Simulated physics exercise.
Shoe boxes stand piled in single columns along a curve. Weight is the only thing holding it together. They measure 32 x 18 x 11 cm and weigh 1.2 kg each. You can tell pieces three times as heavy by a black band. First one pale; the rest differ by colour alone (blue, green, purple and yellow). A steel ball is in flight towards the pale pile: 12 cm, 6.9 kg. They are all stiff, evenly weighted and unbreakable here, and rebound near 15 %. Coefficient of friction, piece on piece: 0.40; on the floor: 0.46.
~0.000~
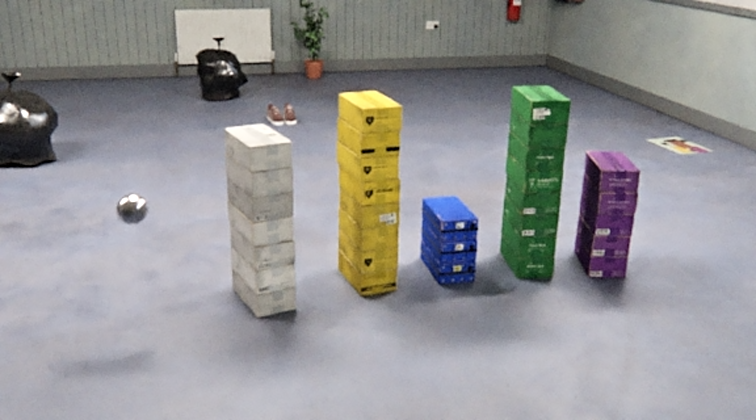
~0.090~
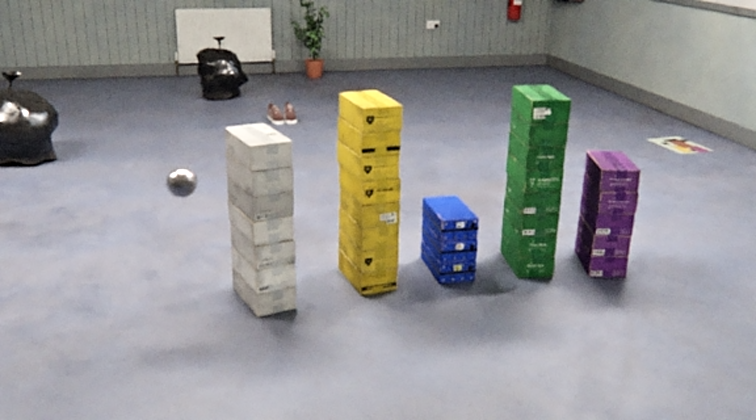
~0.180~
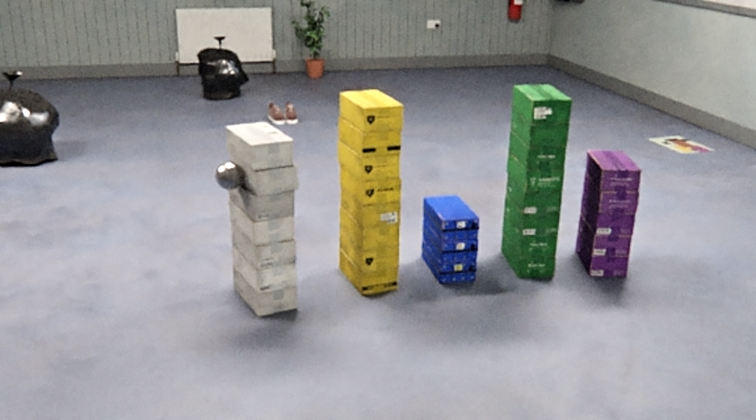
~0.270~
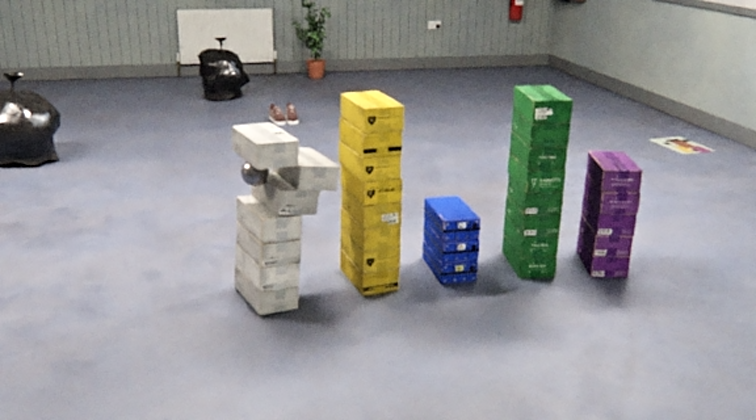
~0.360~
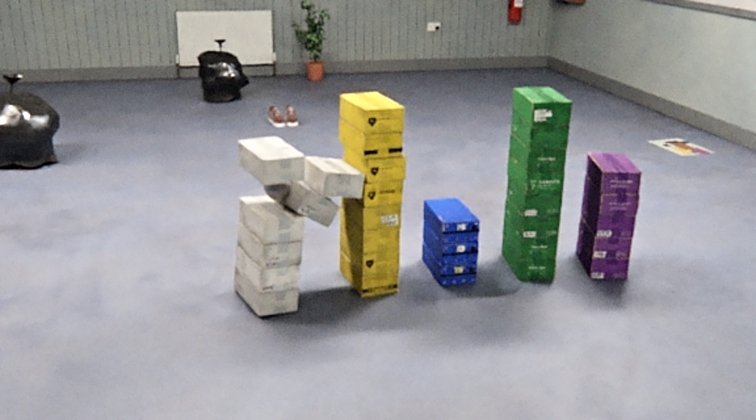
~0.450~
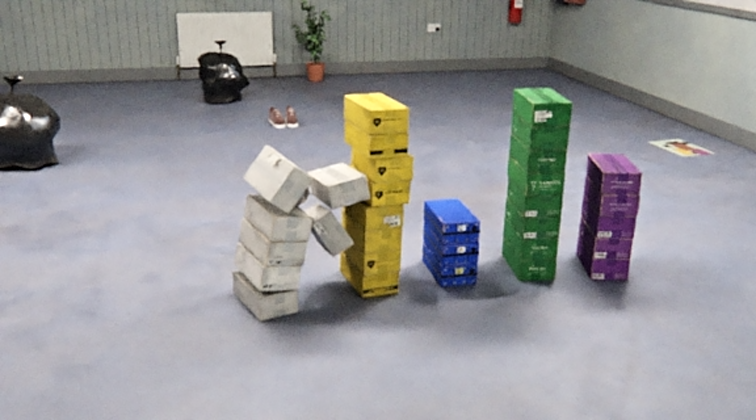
In a room with a grey-blue floor, a steel ball flew rightward into the pale stack of boxes, knocking upper boxes against the yellow stack, whose middle shifted as the pale pile leaned and broke apart.
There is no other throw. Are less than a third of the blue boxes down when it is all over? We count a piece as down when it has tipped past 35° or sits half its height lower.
Yes.
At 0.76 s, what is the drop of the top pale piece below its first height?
Some 20 centimetres.
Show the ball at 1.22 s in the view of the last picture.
Roughly at pixel (323, 234).
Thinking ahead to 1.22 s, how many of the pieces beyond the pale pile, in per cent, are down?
By then 25 %.
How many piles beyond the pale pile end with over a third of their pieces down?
1.
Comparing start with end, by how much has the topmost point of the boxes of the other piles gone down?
Roughly 0 centimetres.
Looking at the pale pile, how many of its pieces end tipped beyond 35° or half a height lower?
5 of the pale pieces.
Around 0.76 s, 3 of the pale pile down; none of the 3 blue boxes down (0 of 24 in all colours); top blue box unmoved; top yellow box tipped 7°.
Around 1.22 s, 5 of the pale pile down; none of the 3 blue boxes down (6 of 24 in all colours); top blue box unmoved; top yellow box tipped 31°, 23 cm lower.
Finally (2.4 s), 5 of the pale pile down; none of the 3 blue boxes down (6 of 24 in all colours); top blue box unmoved; top green box displaced 22 mm. That is 0 per cent. Seen by the last camera, middles, top blue box near (452, 221), top green box near (546, 107).
